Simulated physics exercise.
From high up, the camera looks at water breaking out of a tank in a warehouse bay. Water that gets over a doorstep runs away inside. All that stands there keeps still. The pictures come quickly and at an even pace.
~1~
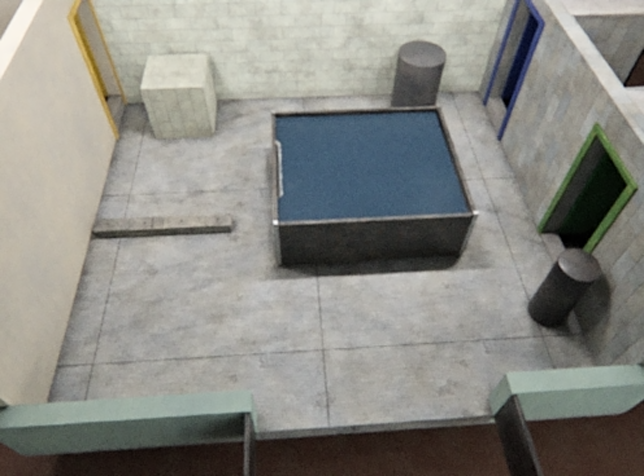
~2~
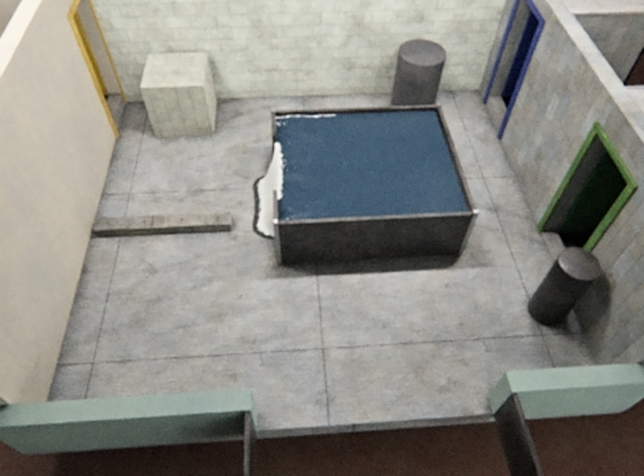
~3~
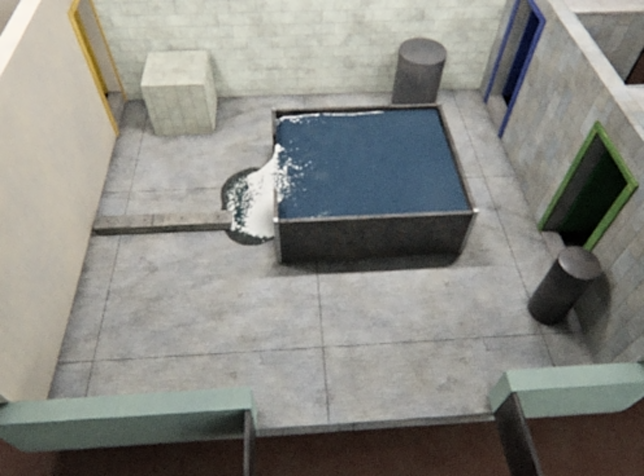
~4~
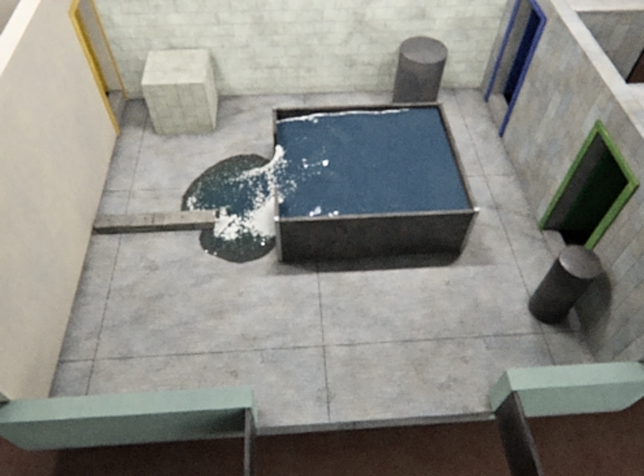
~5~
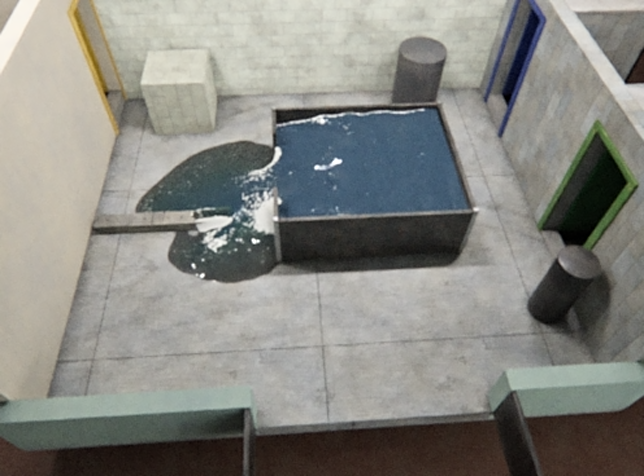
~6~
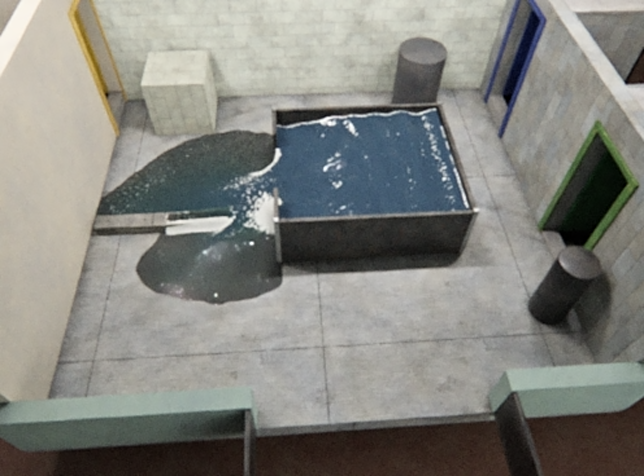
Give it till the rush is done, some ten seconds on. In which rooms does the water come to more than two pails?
In order: The blue door will not count as flooded; the green door will count as flooded; the yellow door will count as flooded.
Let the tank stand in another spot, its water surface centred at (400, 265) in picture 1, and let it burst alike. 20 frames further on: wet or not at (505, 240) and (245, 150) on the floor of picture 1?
Bone-dry, soaked.
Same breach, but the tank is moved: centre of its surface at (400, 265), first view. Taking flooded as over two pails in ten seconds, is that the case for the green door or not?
My call is that the green one stays inside the limit.
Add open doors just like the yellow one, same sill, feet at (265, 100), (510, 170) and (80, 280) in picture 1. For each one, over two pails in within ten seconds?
Outcome by door - within the limit, within the limit, within the limit.
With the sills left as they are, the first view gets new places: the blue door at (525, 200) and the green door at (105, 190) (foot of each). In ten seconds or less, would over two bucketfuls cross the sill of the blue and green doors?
So the blue door stays beneath the limit; as for the green door, it goes beyond the limit.
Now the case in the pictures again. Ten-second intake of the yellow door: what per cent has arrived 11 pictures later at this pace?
Close to 0 %.
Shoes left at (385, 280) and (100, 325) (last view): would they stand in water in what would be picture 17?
Taking them as listed, I'd call them not wet and soaked.
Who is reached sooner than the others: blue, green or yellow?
I pick the one in yellow.
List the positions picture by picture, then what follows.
The first picture shows the water tank at (365, 163) is whole and still.
In the second picture, the front is at (266, 234), out from the gap at (278, 189).
In the third picture, water pours out at (279, 190) and has run to (231, 231).
In the fourth picture, the front is at (190, 195), out from the gap at (280, 190).
In the fifth picture, water pours out at (279, 190) and has run to (142, 214).
In the sixth picture, the front is at (96, 217), out from the gap at (279, 190).
A moment on, water covers 35 % of the floor; the blue door not reached, the green door not reached, the yellow door wet at the sill, nothing in.
Next, water covers 40 % of the floor; the blue door not reached, the green door not reached, the yellow door under two buckets in.
Then, water covers 50 % of the floor; the blue door not reached, the green door not reached, the yellow door far over two buckets in.
Later, water covers 90 % of the floor; the blue door not reached, the green door under two buckets in, the yellow door far over two buckets in.
In the end, water covers 100 % of the floor; the blue door wet at the sill, nothing in, the green door over two buckets in, the yellow door far over two buckets in.
